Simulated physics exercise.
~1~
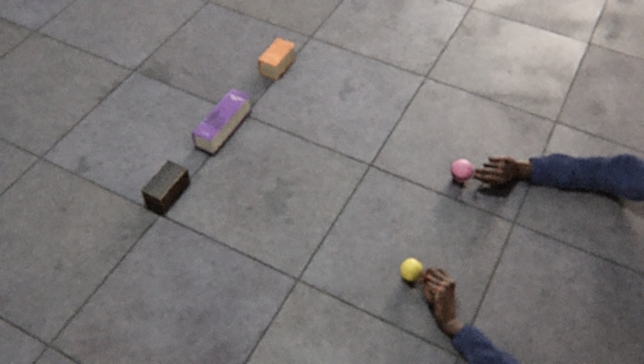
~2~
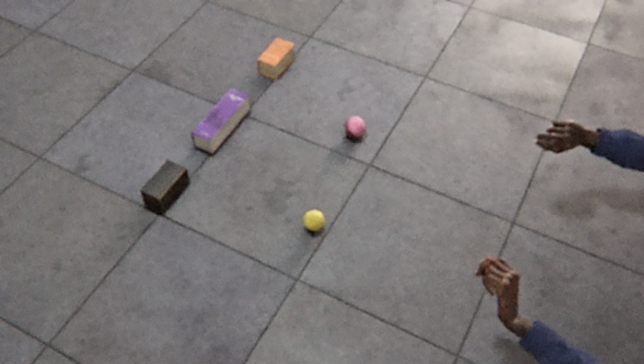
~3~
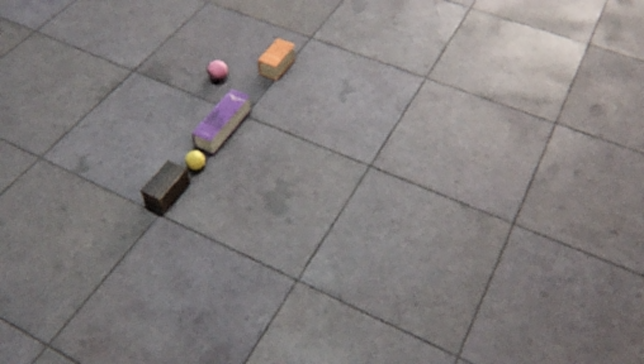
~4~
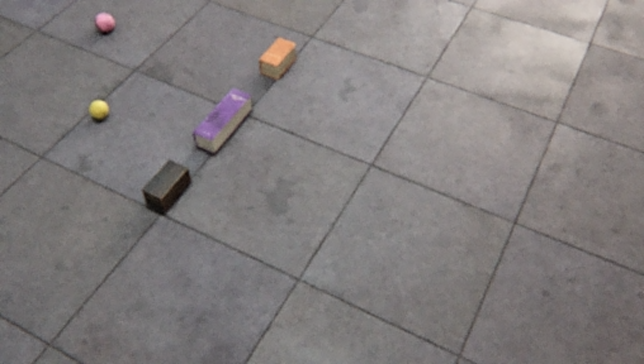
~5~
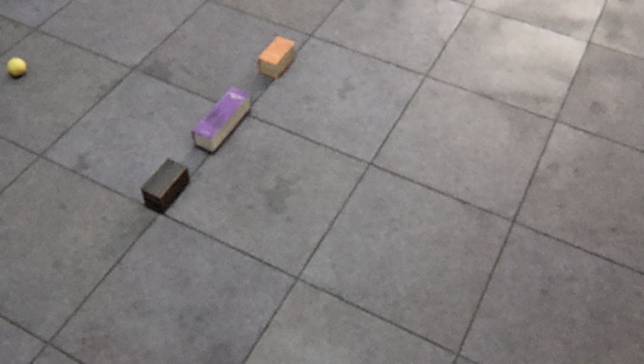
On a gray tiled floor, two hands pushed a pink ball and a yellow ball toward a row of three blocks, and both rolled left through the gaps between them, the pink one leaving view while the yellow neared the left edge.
